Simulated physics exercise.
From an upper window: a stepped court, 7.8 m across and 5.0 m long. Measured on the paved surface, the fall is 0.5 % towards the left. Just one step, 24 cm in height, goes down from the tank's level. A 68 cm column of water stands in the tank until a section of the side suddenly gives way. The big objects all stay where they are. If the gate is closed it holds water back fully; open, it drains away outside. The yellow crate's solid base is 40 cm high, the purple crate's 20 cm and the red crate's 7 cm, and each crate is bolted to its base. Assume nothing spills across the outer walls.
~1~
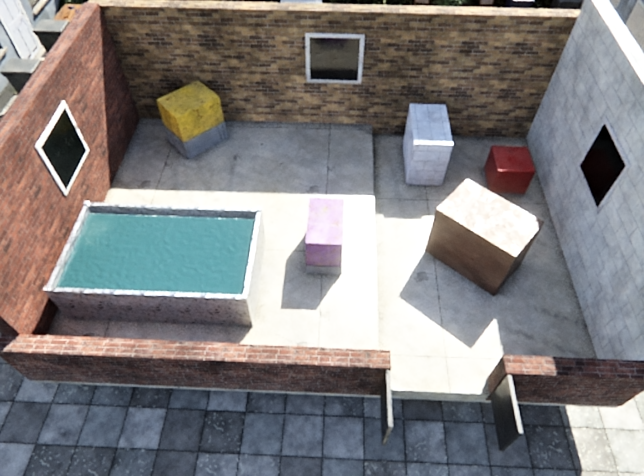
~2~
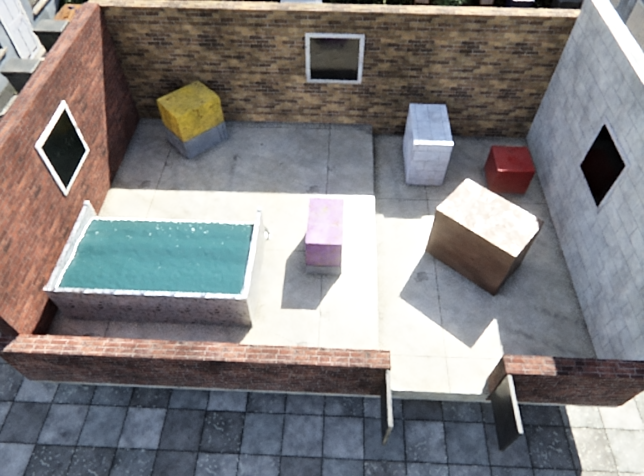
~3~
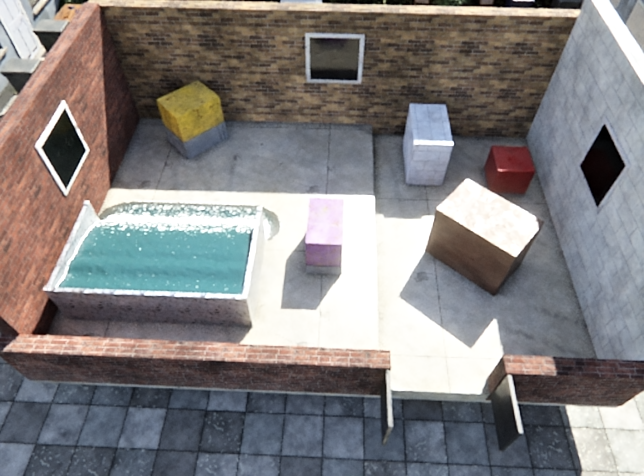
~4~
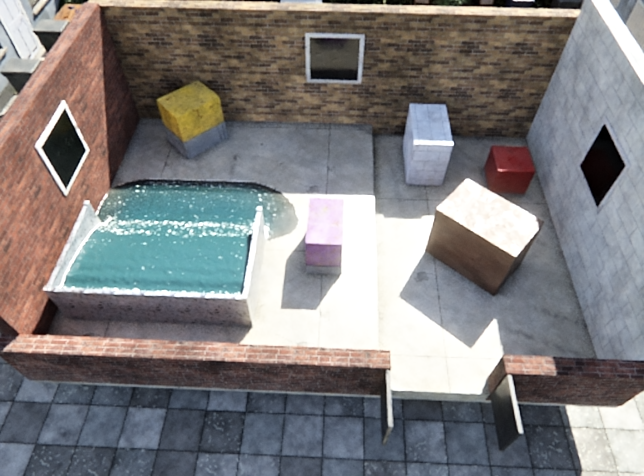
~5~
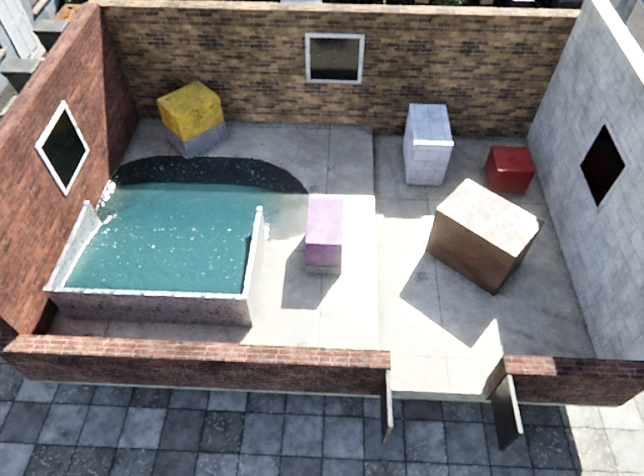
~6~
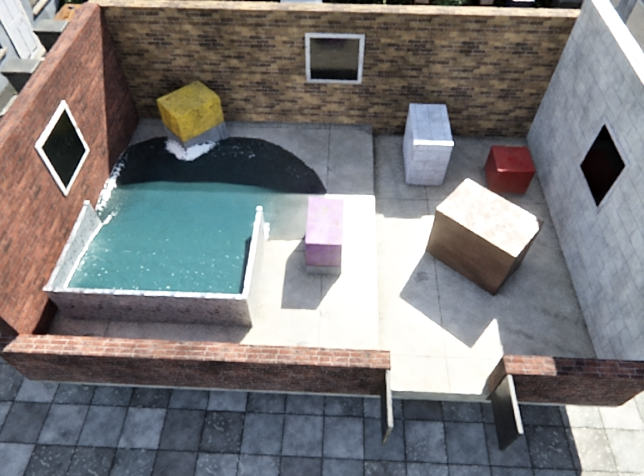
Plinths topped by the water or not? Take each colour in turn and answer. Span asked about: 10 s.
Yellow crate: Topped; purple crate: Not topped; red crate: Topped.
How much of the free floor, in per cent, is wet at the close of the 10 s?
Wet share: Near 95 percent.
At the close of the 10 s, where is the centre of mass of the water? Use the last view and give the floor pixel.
Balance point at about (329, 211).
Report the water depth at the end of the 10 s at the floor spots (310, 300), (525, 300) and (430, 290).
Taking the spots in order: 2 cm, 3 cm, 5 cm.
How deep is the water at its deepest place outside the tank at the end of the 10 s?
Around 14 centimetres deep.
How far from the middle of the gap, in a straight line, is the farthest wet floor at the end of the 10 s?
6.6 m.
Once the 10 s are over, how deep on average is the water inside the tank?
Mean depth: Some 6 cm.
A moment later water covers 35 % of the floor and is deepest (57 cm) near (136, 130); yellow plinth reached, purple plinth reached, red plinth not reached.
Soon after water covers 40 % of the floor and is deepest (64 cm) near (193, 125); yellow plinth reached, purple plinth reached, red plinth not reached.
Next water covers 55 % of the floor and is deepest (31 cm) near (193, 125); yellow plinth reached, purple plinth reached, red plinth reached.
Later on water covers 90 % of the floor and is deepest (20 cm) near (440, 233); yellow plinth reached, purple plinth reached, red plinth reached.
At the end water covers 95 % of the floor and is deepest (14 cm) near (419, 141); highest at the yellow plinth 55 cm, highest at the purple plinth 15 cm, highest at the red plinth 14 cm.
